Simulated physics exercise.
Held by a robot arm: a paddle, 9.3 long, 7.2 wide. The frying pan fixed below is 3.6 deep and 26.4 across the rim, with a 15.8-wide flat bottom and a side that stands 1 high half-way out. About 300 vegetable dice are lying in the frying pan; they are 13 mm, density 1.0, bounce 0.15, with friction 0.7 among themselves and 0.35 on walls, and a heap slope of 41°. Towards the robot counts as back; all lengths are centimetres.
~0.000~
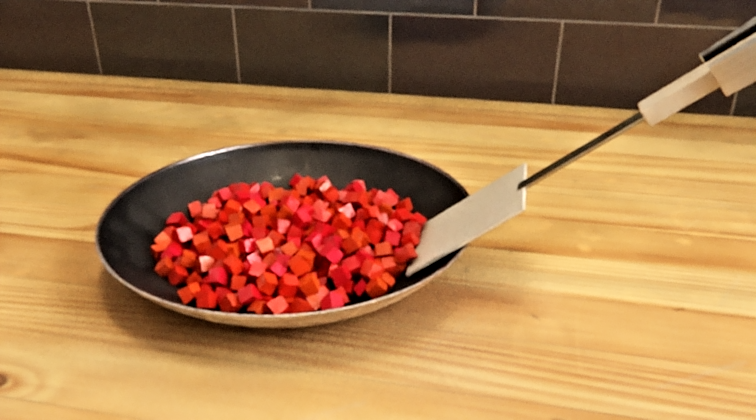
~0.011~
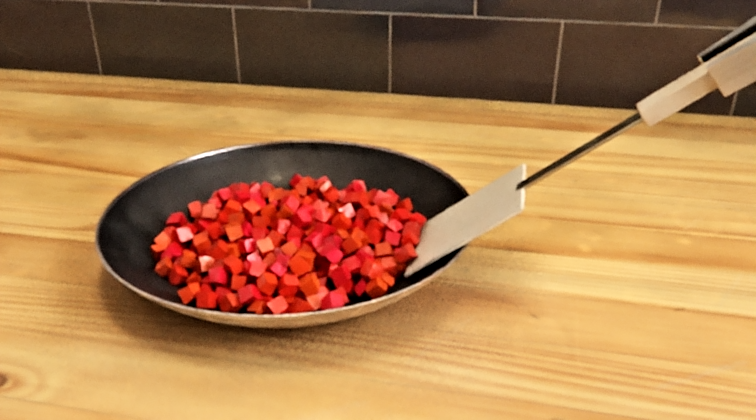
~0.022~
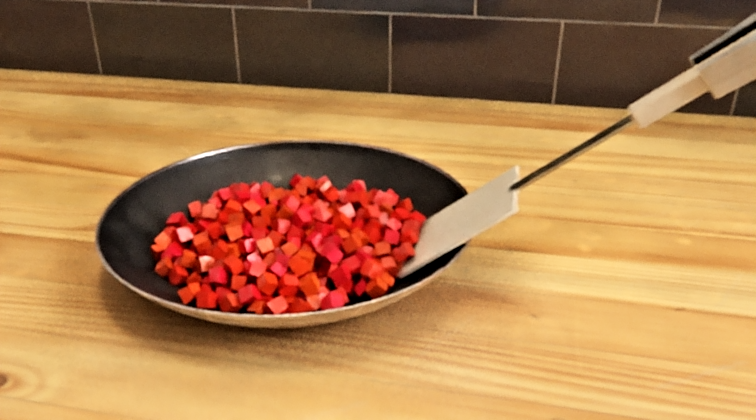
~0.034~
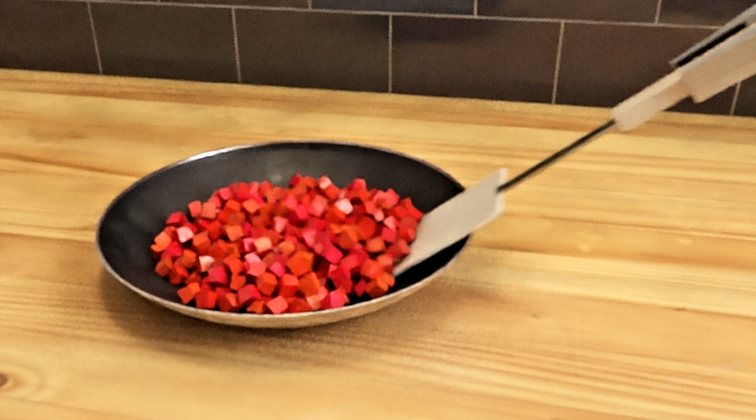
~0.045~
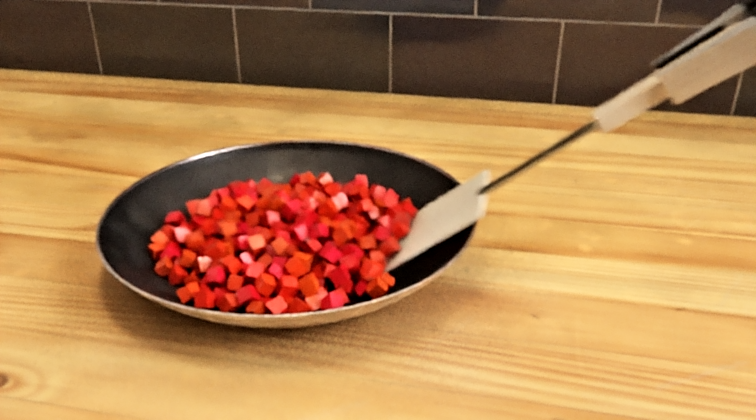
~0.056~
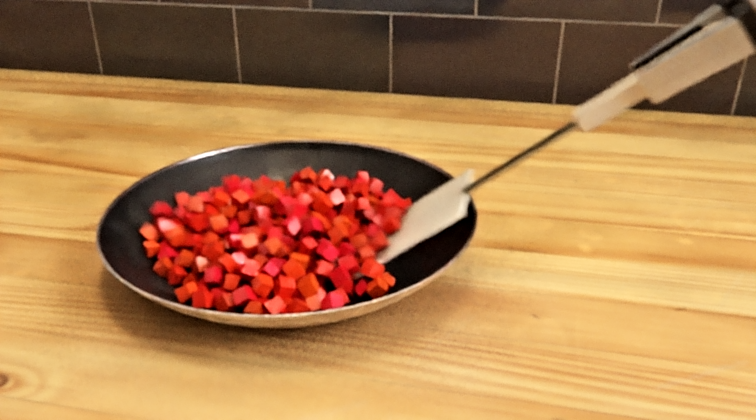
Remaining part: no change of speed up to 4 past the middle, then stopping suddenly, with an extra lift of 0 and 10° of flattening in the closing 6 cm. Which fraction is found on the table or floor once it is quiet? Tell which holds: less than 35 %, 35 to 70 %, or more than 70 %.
What holds is less than 35 %.
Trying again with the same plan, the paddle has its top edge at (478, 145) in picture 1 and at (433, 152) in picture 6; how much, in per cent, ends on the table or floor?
Near 15 in a hundred.
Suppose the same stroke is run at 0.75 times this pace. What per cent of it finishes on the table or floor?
Roughly 5 per cent.
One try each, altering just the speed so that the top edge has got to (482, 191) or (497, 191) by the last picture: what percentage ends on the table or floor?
Estimates: About 5 %, about 10 %.
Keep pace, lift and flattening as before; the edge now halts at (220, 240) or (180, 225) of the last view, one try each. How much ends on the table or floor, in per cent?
Around 10 per cent for the first try and 30 per cent for the second.
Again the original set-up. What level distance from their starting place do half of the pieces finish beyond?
Level distance of around 6 cm.
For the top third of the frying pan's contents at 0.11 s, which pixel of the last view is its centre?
About pixel (214, 207).
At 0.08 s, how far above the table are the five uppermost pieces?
Roughly 5 centimetres.
By 0.08 s, sloping 39°, highest piece 5 above the table; 297 in the frying pan.
By 0.11 s, sloping 35°, highest piece 6 above the table; 296 in the frying pan, 1 on the blade or in flight.
By 0.32 s, sloping 29°, highest piece 5 above the table; 270 in the frying pan, 27 on the table or floor.
By 1.37 s, sloping 29°, highest piece 5 above the table; 270 in the frying pan, 27 on the table or floor.
Final count, 270 in the frying pan, 27 on the table or floor. That is 9 % on the table or floor.
